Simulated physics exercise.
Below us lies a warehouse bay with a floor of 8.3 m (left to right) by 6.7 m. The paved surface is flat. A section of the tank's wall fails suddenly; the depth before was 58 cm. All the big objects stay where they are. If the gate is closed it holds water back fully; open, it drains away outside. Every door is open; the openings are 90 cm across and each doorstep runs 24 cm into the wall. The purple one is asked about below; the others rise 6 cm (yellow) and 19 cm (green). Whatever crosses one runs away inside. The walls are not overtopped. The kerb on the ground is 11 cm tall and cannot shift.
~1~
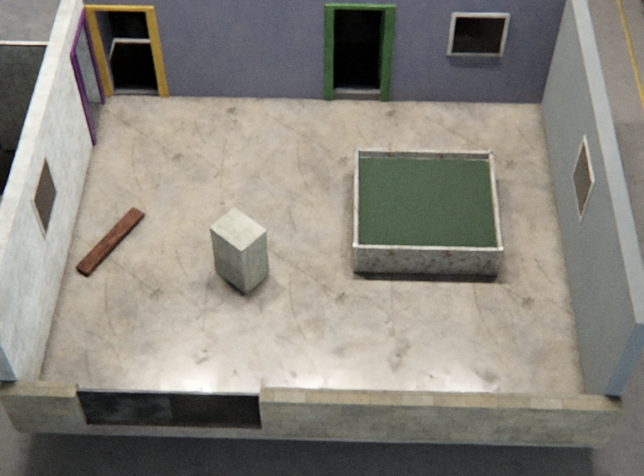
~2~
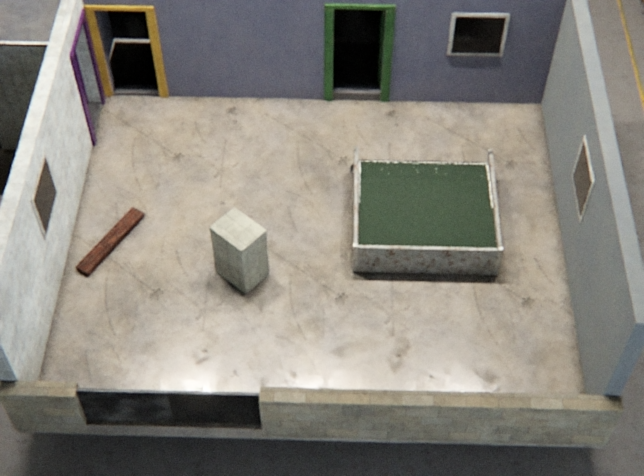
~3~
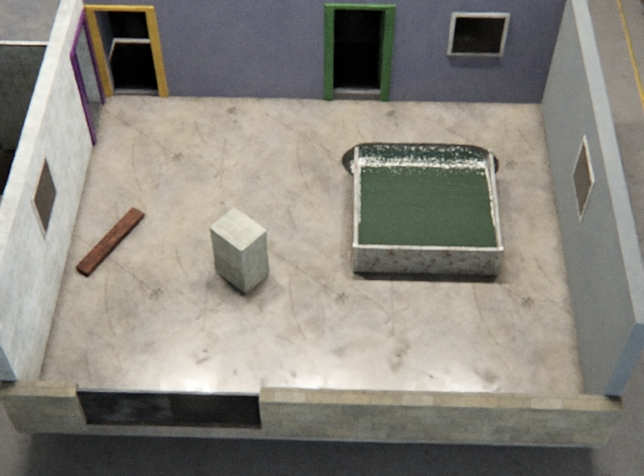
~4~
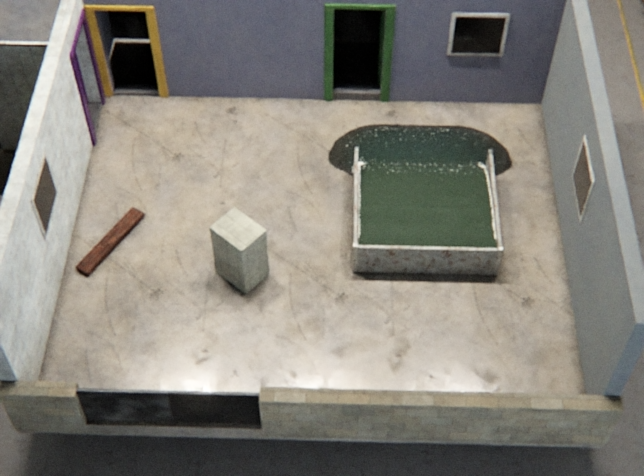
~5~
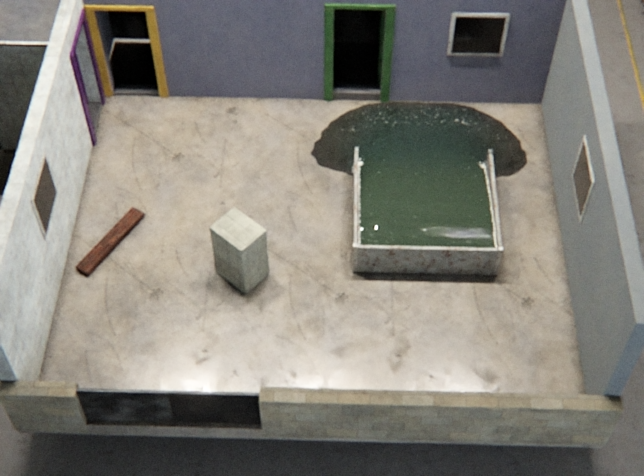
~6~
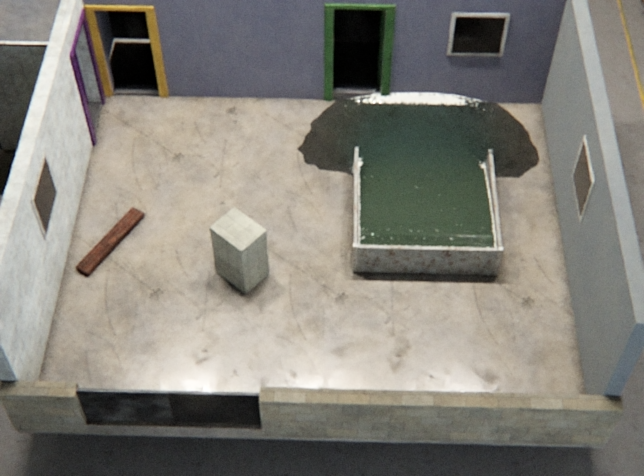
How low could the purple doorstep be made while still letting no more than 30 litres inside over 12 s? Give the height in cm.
Close to 12 cm is just enough.
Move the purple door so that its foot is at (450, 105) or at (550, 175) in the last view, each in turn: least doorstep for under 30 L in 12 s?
About 30 and 9.0 cm.
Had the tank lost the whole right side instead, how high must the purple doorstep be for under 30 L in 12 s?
Some 6.0 cm.
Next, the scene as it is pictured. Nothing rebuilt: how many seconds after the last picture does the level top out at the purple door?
At about 3.0 s.
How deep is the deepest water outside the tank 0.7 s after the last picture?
Roughly 41 cm.
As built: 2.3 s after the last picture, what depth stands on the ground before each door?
Depths in cm: Yellow 4, green 23, purple 3.
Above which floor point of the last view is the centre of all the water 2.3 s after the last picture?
Near (409, 152).
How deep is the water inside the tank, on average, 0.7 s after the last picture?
Roughly 31 cm on average.
Then, 0.7 s after the last picture water covers 15 % of the floor, deepest (41 cm) near (408, 109); it has not reached the purple door.
Then, 2.3 s after the last picture water covers 35 % of the floor, deepest (34 cm) near (532, 105); 3 cm at the purple door, 0 litres in over its 7 cm doorstep.
Then, 11.3 s after the last picture water covers 95 % of the floor, deepest (12 cm) near (60, 290); 7 cm at the purple door, 107 litres in over its 7 cm doorstep.
At the purple door as built, the water peaked near 18 cm, 3.1 s after the last picture.
Run again over the same 12 s with other heights there, 39 litres in over 11 cm, 21 litres over 13 cm. The limit of 30 litres is kept from about 12 cm up.
